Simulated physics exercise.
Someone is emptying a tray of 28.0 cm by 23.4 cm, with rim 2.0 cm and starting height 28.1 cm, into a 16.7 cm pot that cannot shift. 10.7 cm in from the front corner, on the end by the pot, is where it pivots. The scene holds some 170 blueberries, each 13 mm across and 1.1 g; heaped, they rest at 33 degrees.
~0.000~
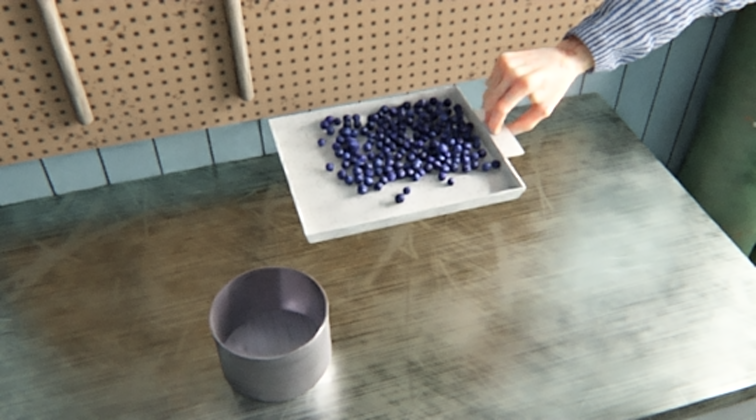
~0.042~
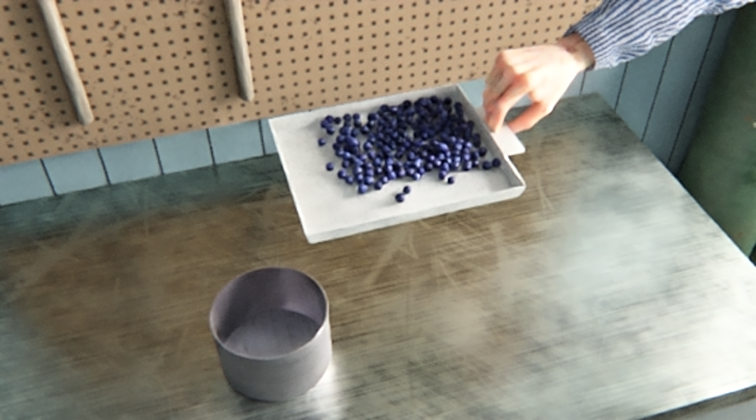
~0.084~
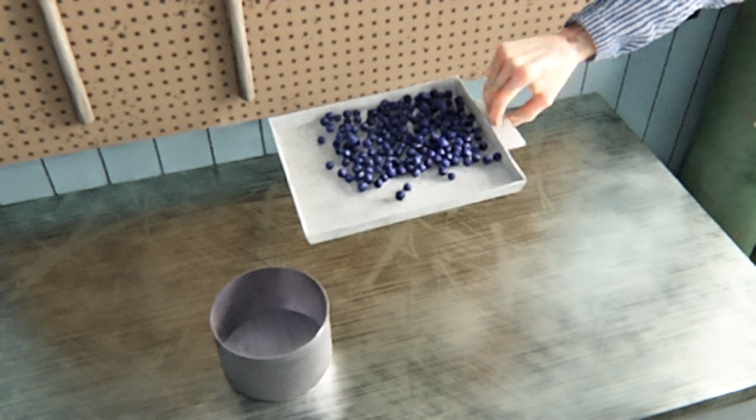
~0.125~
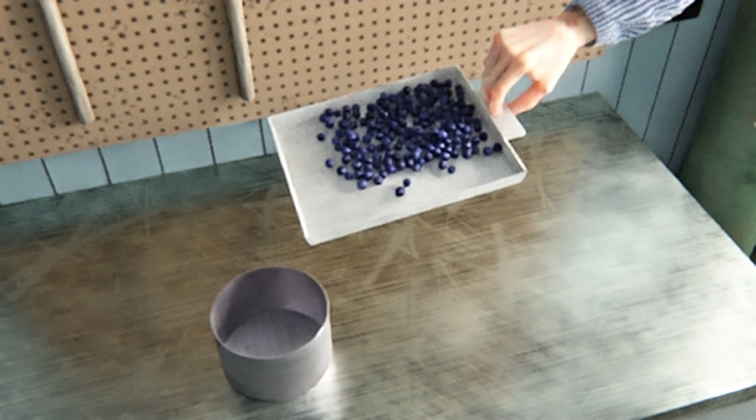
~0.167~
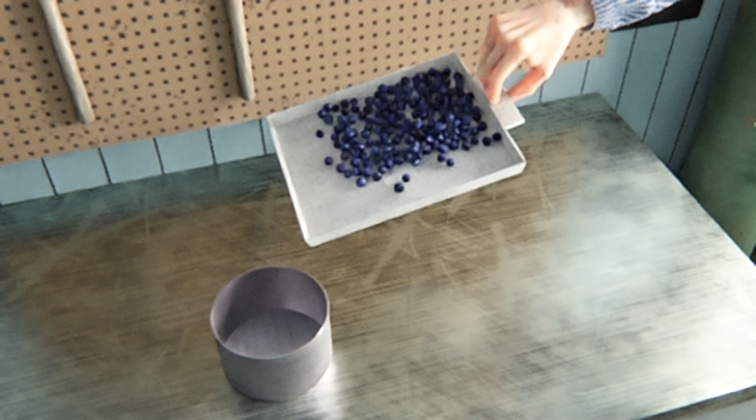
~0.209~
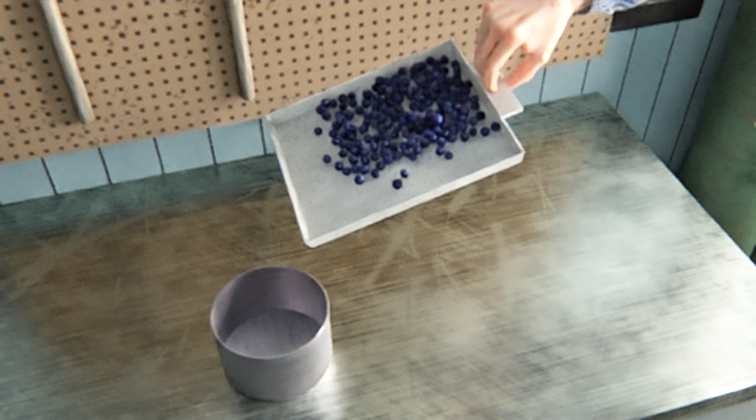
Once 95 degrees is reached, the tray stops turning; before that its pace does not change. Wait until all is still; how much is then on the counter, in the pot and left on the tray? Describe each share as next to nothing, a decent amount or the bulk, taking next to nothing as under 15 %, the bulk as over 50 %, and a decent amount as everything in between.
My prediction: Counter: A fair amount; pot: The main mass; tray: A little.
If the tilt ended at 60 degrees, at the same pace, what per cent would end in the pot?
In that case, near 35 percent.
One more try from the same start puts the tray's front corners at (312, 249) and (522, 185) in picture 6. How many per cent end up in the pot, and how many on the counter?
The pot gets 15 and the counter 85.
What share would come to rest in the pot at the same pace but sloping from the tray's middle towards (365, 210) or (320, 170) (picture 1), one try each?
30 and 30 %.
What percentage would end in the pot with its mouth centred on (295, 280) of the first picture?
The share would be some 35 per cent.
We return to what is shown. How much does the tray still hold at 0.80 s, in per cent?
Around 50 percent.
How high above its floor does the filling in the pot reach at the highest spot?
Some 3.0 cm above the floor.
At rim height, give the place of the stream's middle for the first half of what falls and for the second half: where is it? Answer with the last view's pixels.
First half close to (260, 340), second half close to (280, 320).
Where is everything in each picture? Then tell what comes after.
In the first picture, tray tilt 0 degrees, front corners at (309, 231) and (520, 186); middle of the pieces at (409, 142); pot at (269, 310).
In the second picture, tray tilt 1 degrees, front corners at (309, 232) and (521, 184); middle of the pieces at (409, 141).
In the third picture, tray tilt 3 degrees, front corners at (309, 233) and (521, 179), lowest corner left front; middle of the pieces at (409, 136).
In the fourth picture, tray tilt 7 degrees, front corners at (309, 234) and (522, 170), lowest corner left front; middle of the pieces at (409, 130).
In the fifth picture, tray tilt 12 degrees, front corners at (308, 236) and (521, 161), lowest corner left front; middle of the pieces at (407, 122).
In the sixth picture, tray tilt 16 degrees, front corners at (308, 238) and (519, 151), lowest corner left front; middle of the pieces at (405, 115); pot at (270, 309). The tray's pace is about 110 degrees a second.
Then, at 0.56 s, tilt 54 degrees; the tray holds 100 %, the pot 0 %.
After 0.80 s, tilt 81 degrees; the tray holds 50 %, the pot 5 %.
After 1.14 s, tilt 95 degrees; the tray holds 10 %, the pot 60 %.
At rest (2.1 s), counter 25 %, pot 75 %, tray 0 %.
